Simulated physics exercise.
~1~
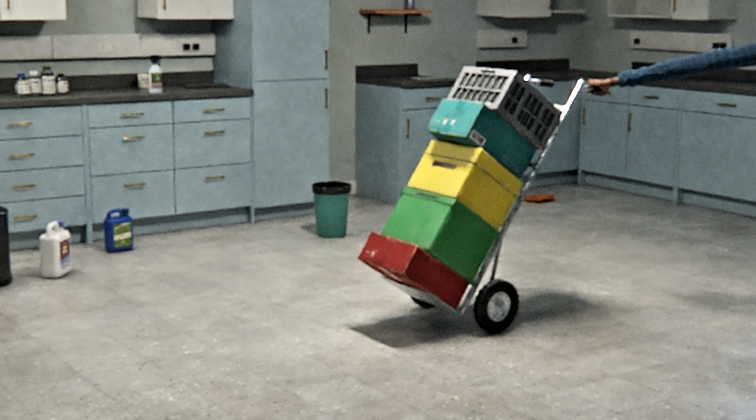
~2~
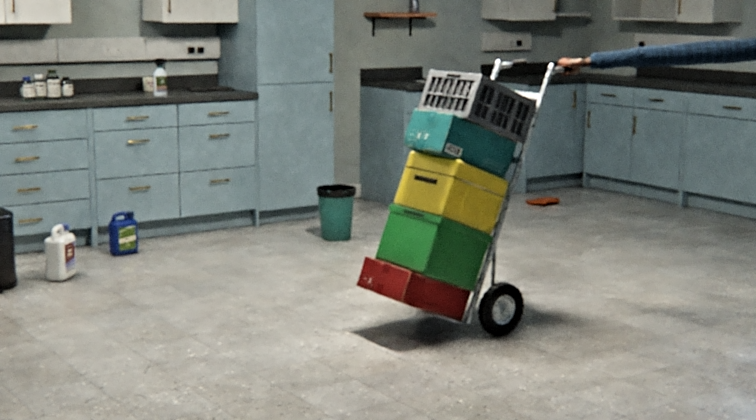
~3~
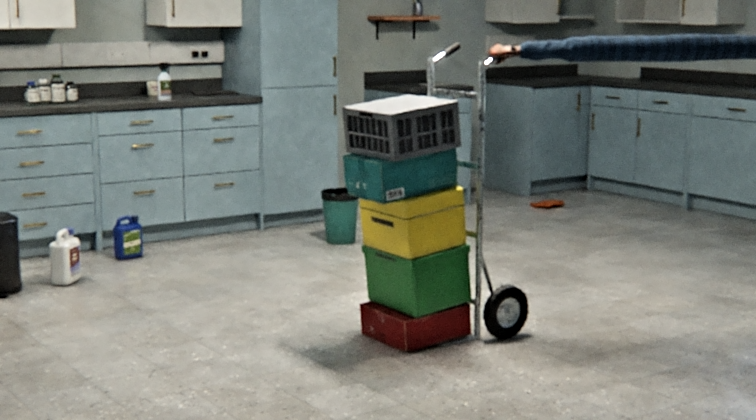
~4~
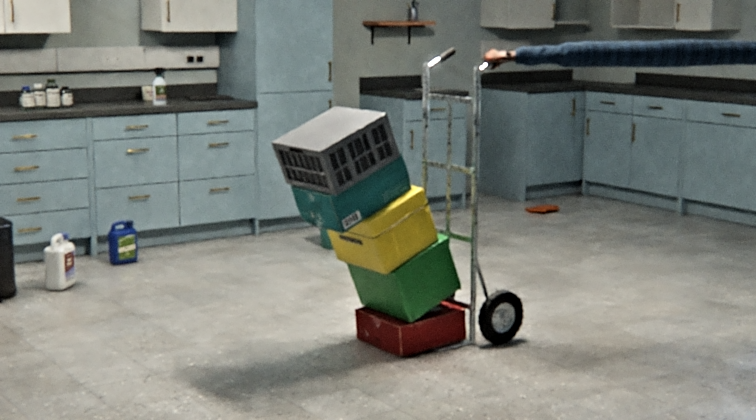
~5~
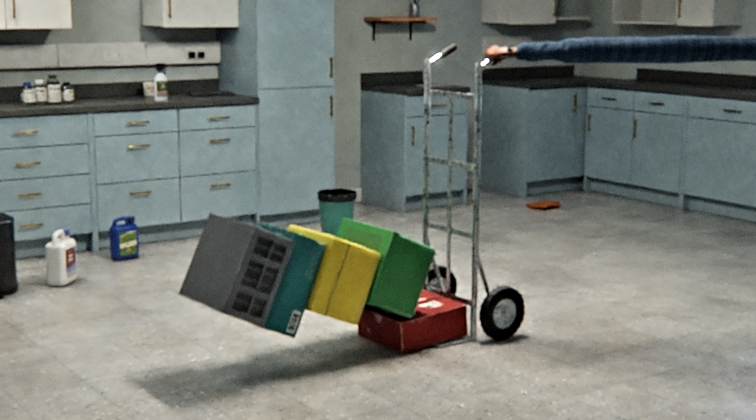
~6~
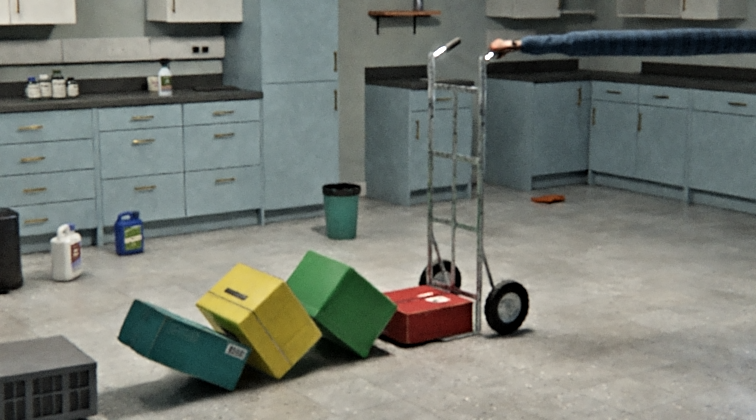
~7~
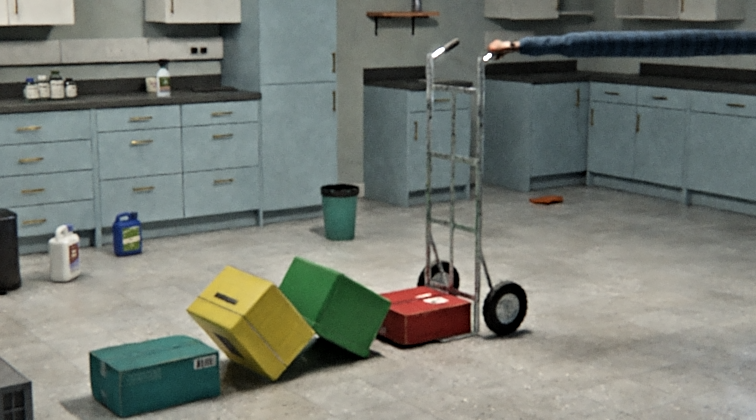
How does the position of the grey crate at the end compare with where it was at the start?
At the start the grey crate sits on top of the stack on the tilted hand truck. At the end it is down on the floor at the lower left edge of the view, partly out of sight.
